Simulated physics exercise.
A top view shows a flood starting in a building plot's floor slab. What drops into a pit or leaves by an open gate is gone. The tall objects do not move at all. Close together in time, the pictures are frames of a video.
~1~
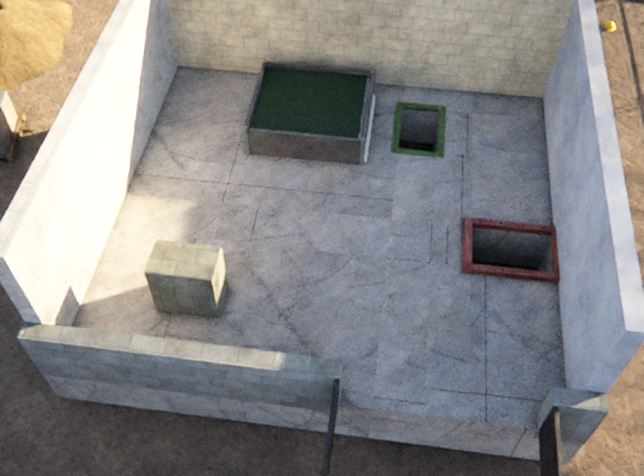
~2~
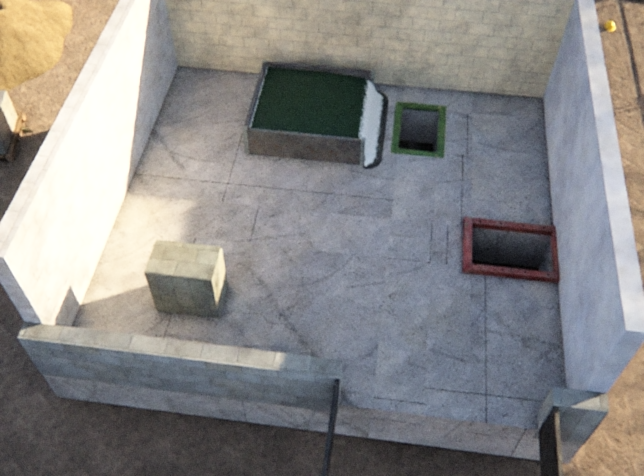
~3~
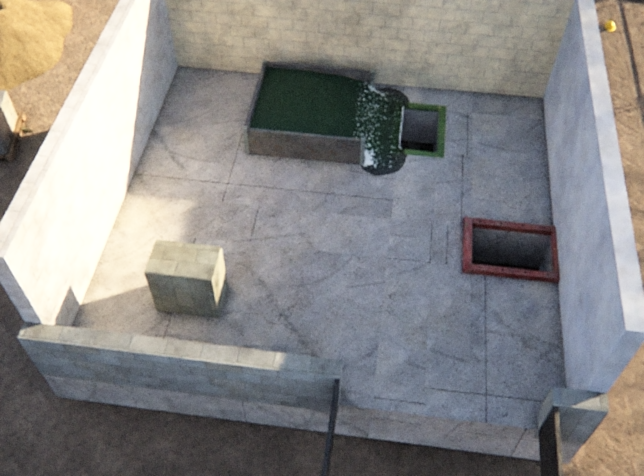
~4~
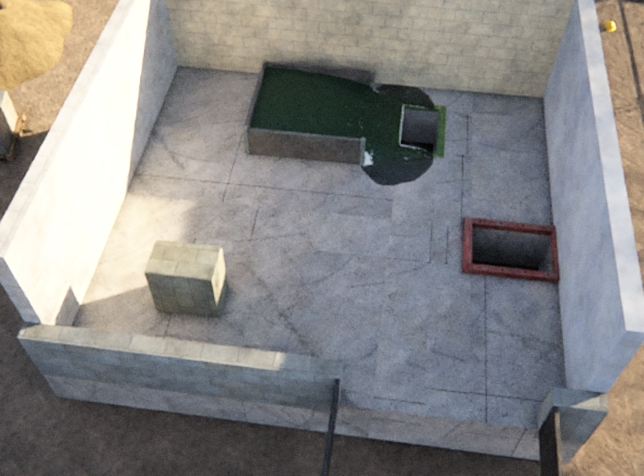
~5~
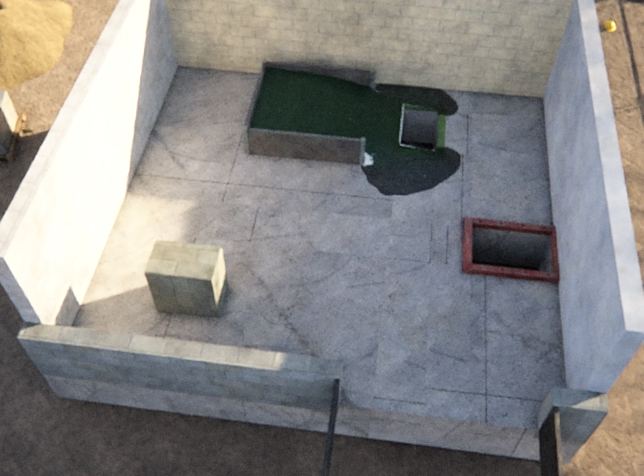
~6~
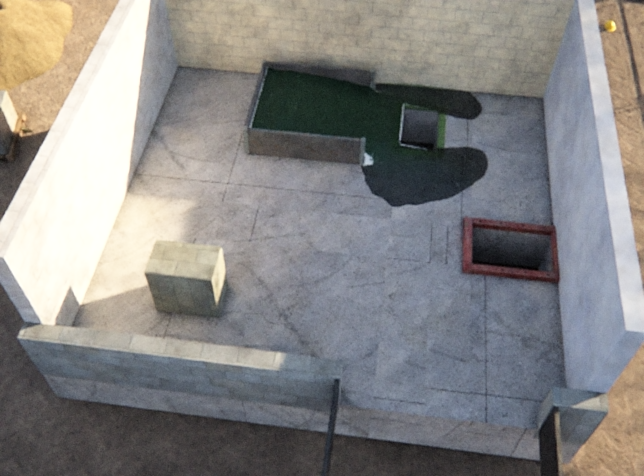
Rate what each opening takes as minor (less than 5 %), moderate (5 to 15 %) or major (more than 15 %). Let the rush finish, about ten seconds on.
The gate - minor, the red pit - minor, the green pit - major.
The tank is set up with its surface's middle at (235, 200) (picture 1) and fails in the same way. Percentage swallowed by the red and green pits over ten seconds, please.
After ten seconds: Red pit at 8 percent, green pit at 15 percent.
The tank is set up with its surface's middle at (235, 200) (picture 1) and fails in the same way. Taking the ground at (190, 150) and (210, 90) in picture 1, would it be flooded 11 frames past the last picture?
In that order: Free of water, clear.
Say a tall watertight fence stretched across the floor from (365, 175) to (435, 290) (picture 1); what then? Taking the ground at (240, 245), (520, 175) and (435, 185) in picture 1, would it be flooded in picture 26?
Taken in turn, the three points are unsoaked, soaked and soaked.
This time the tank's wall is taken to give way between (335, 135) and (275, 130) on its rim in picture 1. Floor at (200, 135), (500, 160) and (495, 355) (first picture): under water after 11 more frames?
Result, in sequence: Untouched by the flood; untouched by the flood; untouched by the flood.
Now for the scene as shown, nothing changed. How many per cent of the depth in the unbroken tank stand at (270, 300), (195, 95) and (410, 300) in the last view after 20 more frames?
0, 0, 2 %.
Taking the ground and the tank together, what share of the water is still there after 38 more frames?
I make it around 42 per cent.
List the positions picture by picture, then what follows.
The first frame shows the tank at (312, 103) is whole and still.
In the second frame, the front is at (379, 95), out from the gap at (366, 121).
In the third frame, the front is at (390, 92), out from the gap at (365, 122).
In the fourth frame, water pours out at (365, 123) and has run to (420, 94).
In the fifth frame, the front is at (447, 172), out from the gap at (365, 123).
In the sixth frame, water pours out at (365, 123) and has run to (481, 168).
A moment on, water covers 15 % of the floor; the gate 0 %, the red pit 0 %, the green pit 21 %.
Next, water covers 20 % of the floor; the gate 0 %, the red pit 0 %, the green pit 35 %.
Then, water covers 25 % of the floor; the gate 0 %, the red pit 1 %, the green pit 45 %.
Later, water covers 30 % of the floor; the gate 0 %, the red pit 1 %, the green pit 57 %.
In the end, water covers 35 % of the floor; the gate 1 %, the red pit 1 %, the green pit 66 %.
